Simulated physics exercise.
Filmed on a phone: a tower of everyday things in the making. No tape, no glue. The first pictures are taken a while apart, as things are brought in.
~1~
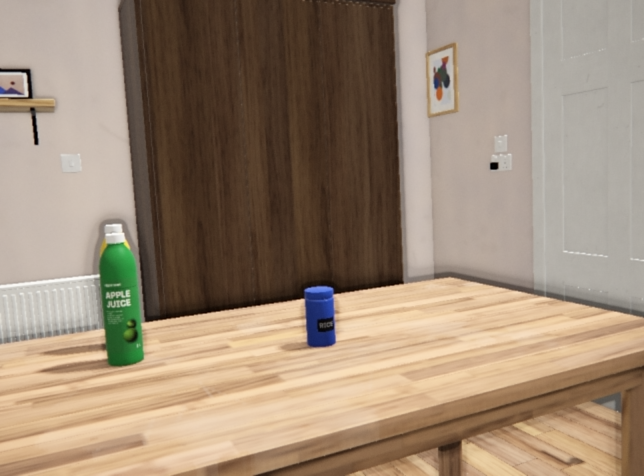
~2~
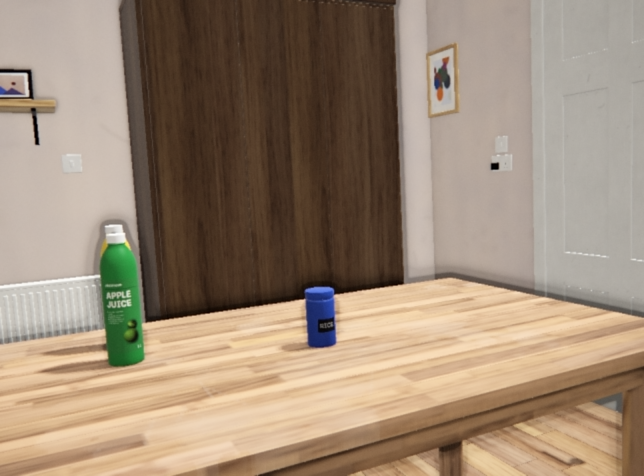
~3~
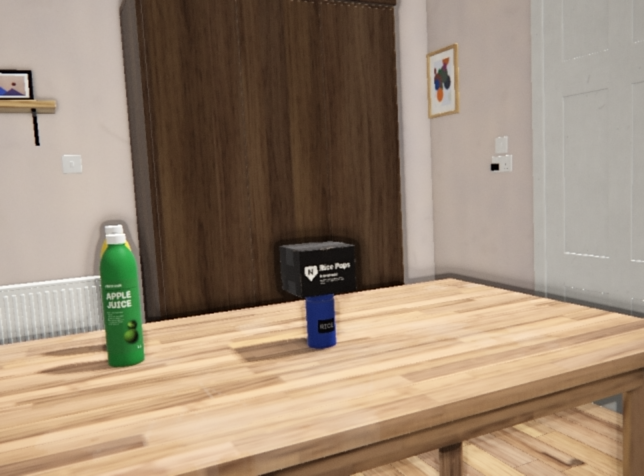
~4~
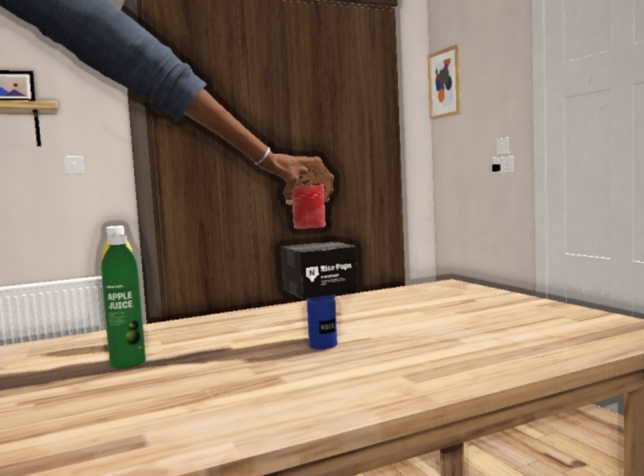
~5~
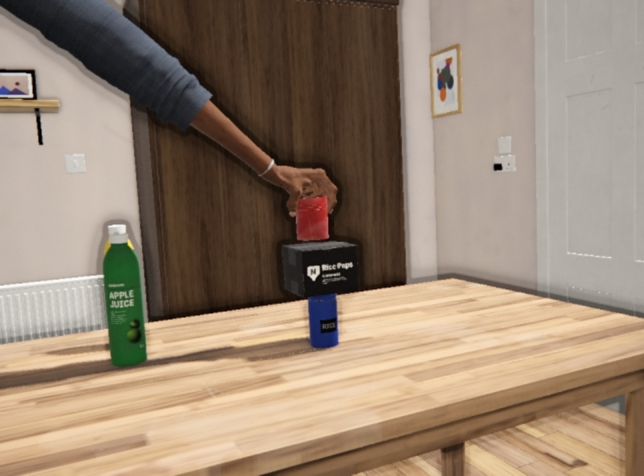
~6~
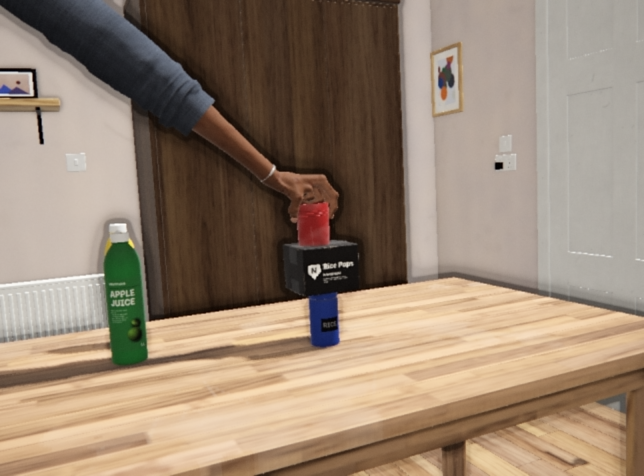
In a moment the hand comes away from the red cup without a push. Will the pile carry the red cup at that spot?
The pile holds.
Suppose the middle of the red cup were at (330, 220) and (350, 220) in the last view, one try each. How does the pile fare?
First, it holds; second, it comes apart.
Then, 0.20 s past the last view, nothing moves.
Then, 0.50 s past the last view, red cup resting near (313, 225).
Finally, all 5 still in place. Final places as the last picture's camera would see them, red cup near (313, 225). The pile keeps its balance.
